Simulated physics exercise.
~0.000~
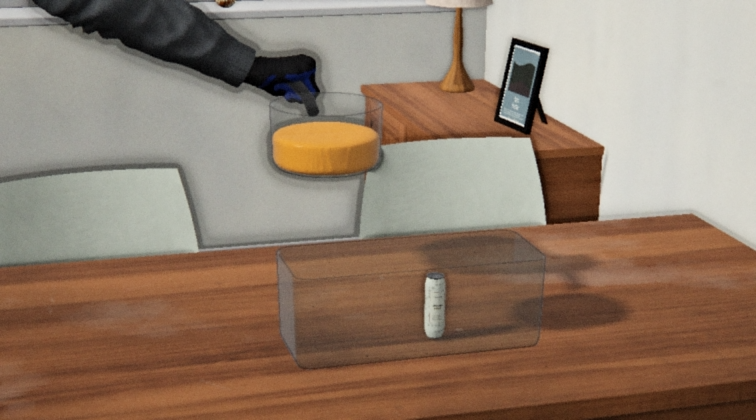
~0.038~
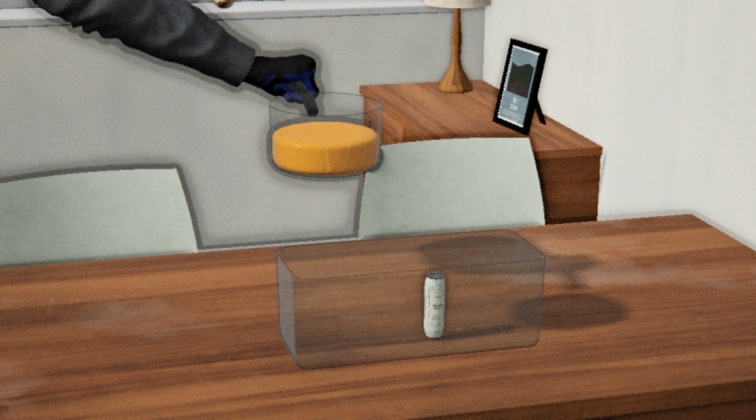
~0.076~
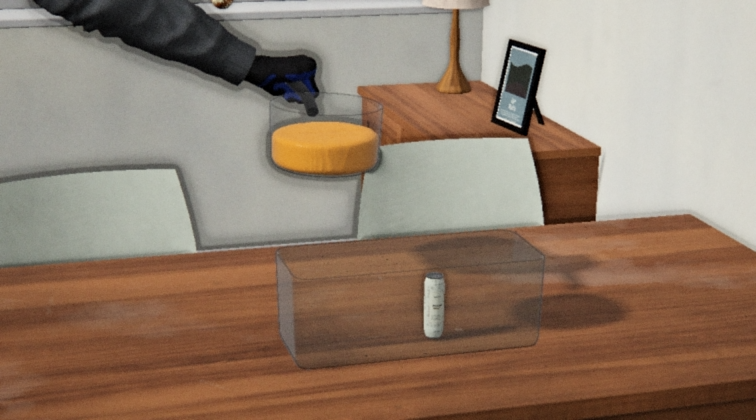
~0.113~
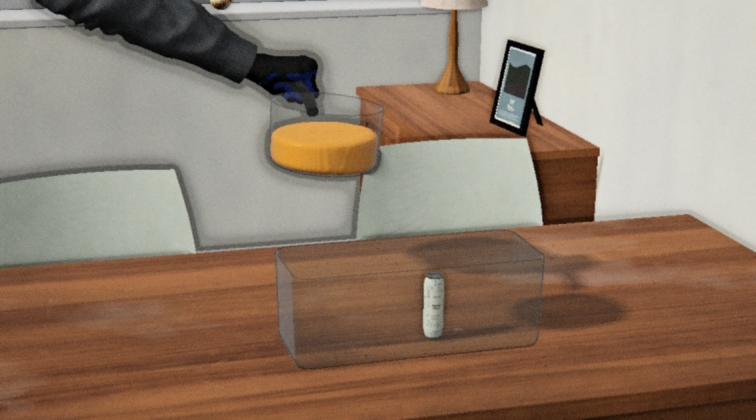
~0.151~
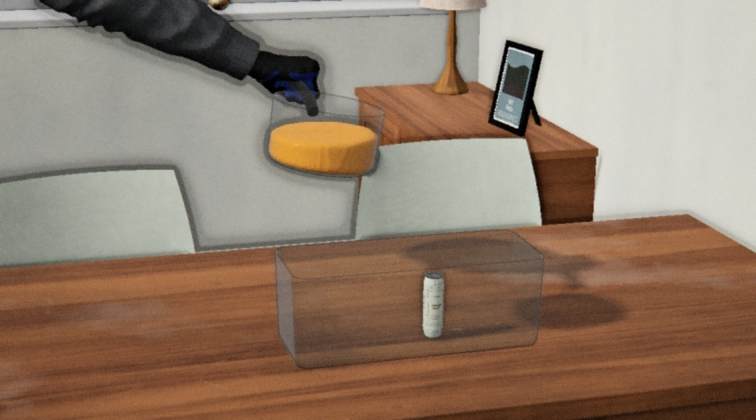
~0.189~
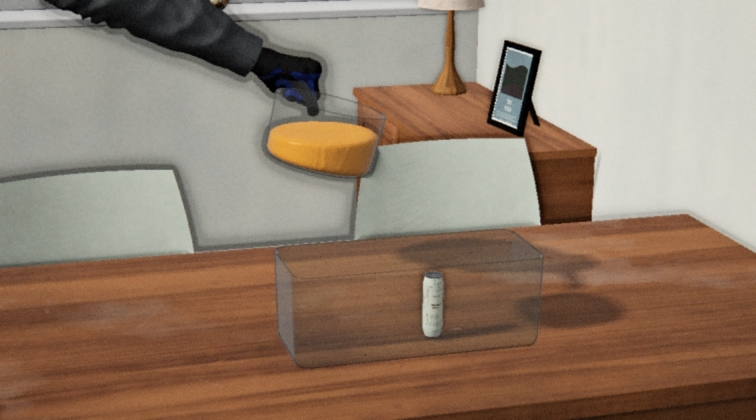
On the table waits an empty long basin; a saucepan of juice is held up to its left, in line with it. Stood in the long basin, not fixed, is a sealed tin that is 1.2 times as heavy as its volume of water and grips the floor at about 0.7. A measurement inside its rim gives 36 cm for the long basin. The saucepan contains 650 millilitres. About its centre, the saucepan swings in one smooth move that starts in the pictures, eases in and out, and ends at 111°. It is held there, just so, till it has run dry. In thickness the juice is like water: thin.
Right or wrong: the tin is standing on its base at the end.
Wrong, it is lying on its side.
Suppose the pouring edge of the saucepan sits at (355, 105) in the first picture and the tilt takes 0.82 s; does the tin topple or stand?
It does not tip.
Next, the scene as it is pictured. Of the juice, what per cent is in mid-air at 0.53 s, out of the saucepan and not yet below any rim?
Around 36 in a hundred.
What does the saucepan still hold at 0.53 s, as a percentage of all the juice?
Roughly 62 per cent.
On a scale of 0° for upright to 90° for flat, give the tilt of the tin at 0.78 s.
The tilt is near 0°.
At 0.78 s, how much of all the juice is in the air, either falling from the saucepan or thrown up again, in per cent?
Around 16 percent of the liquid.
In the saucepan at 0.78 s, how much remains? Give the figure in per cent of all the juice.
About 12 % is still there.
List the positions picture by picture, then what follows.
Tilt 0°; pouring edge (380, 103); surface from (273, 136) to (376, 131); the long basin's rim runs from (285, 265) to (530, 245); the tin's top is at (436, 278), in the first picture.
Tilt 1°; pouring edge (380, 103); surface from (273, 136) to (375, 131), in the second picture.
Tilt 2°; pouring edge (380, 105); surface from (272, 136) to (374, 130), in the third picture.
Tilt 5°; pouring edge (381, 107); surface from (272, 135) to (374, 131), in the fourth picture.
Tilt 9°; pouring edge (382, 111); surface from (272, 134) to (374, 131), in the fifth picture.
Tilt 14°; pouring edge (383, 115); surface from (271, 134) to (375, 131), in the sixth picture.
Then, 0.53 s in, the tilt is 80° and 62 per cent is still to pour; the tin stands where it began.
Then, 0.78 s in, the tilt is 110° and 12 per cent is still to pour; the tin stands 1 cm from where it began.
Then, 1.04 s in, the tilt is 111° and 0 per cent is still to pour; the tin lies on its side.
Then, 1.32 s in, the tilt is 111° and 0 per cent is still to pour; the tin lies on its side.
Finally, the tin lies on its side.
